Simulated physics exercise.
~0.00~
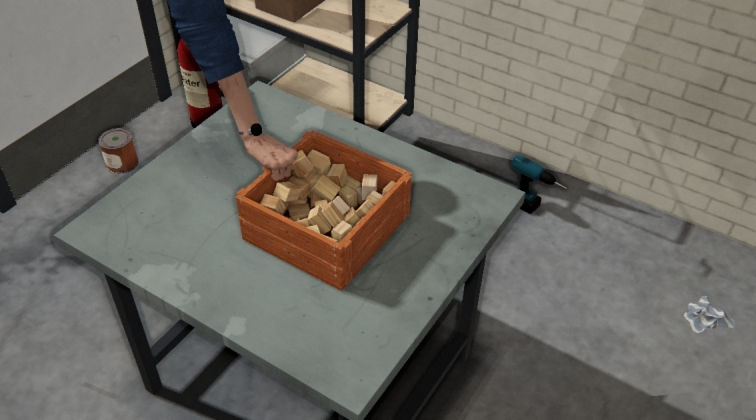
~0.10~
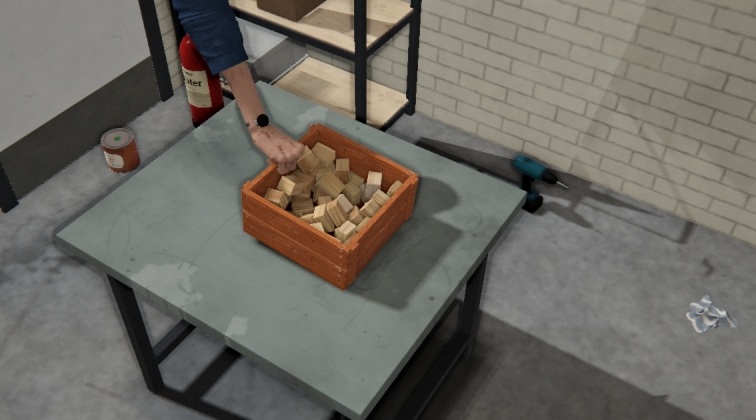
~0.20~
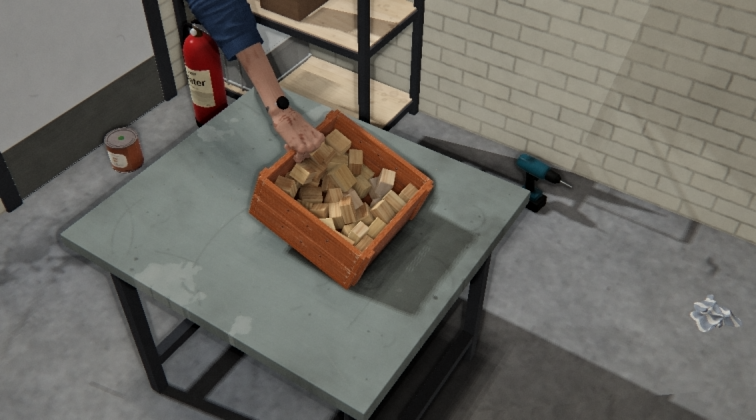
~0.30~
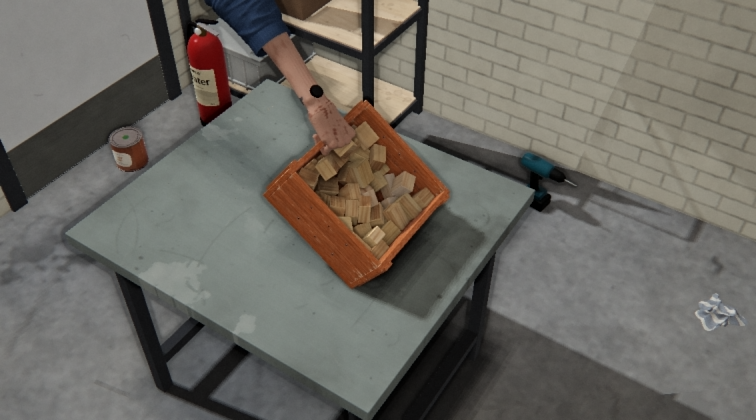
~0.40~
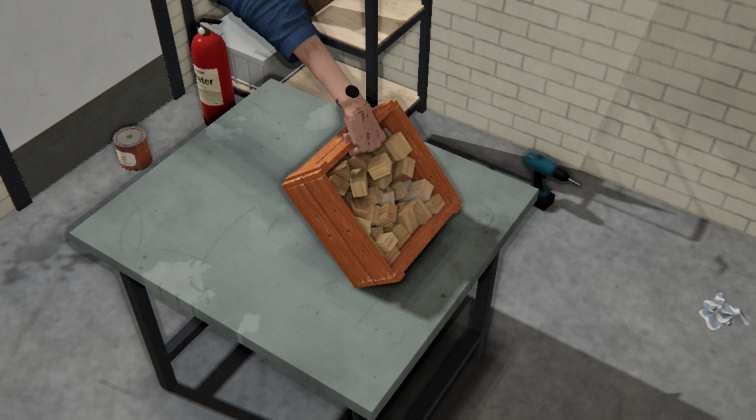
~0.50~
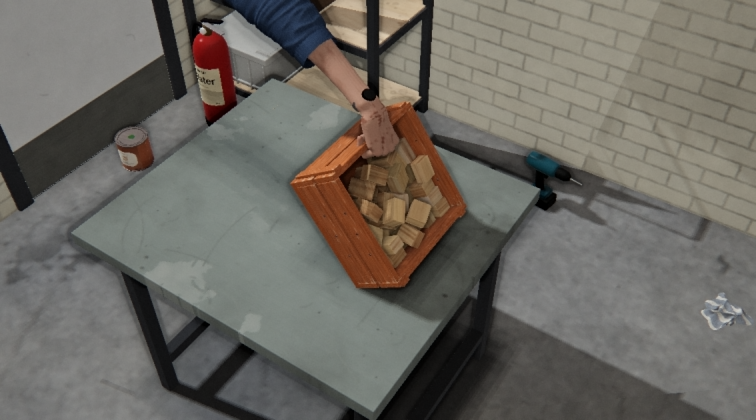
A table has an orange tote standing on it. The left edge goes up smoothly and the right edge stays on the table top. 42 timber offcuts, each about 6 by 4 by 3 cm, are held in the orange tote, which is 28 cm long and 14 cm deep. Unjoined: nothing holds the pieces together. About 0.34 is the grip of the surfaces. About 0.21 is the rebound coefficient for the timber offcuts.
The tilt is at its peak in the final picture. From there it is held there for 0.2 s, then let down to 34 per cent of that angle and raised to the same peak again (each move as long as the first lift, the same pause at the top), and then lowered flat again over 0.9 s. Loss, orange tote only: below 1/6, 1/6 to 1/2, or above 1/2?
Below 1/6.
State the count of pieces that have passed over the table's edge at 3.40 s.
Piece count: About 0.
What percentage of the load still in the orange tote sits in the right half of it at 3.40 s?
Roughly 80%.
After 0.96 s, tilt 36°; orange tote 40 in, 2 out.
After 1.54 s, tilt 46°; orange tote 40 in, 2 out.
After 2.36 s, tilt 27°; orange tote 40 in, 2 out.
Outcome (at 3.40 s), orange tote 40 in, 2 out. Asked share, 2 of 42, 5 per cent.
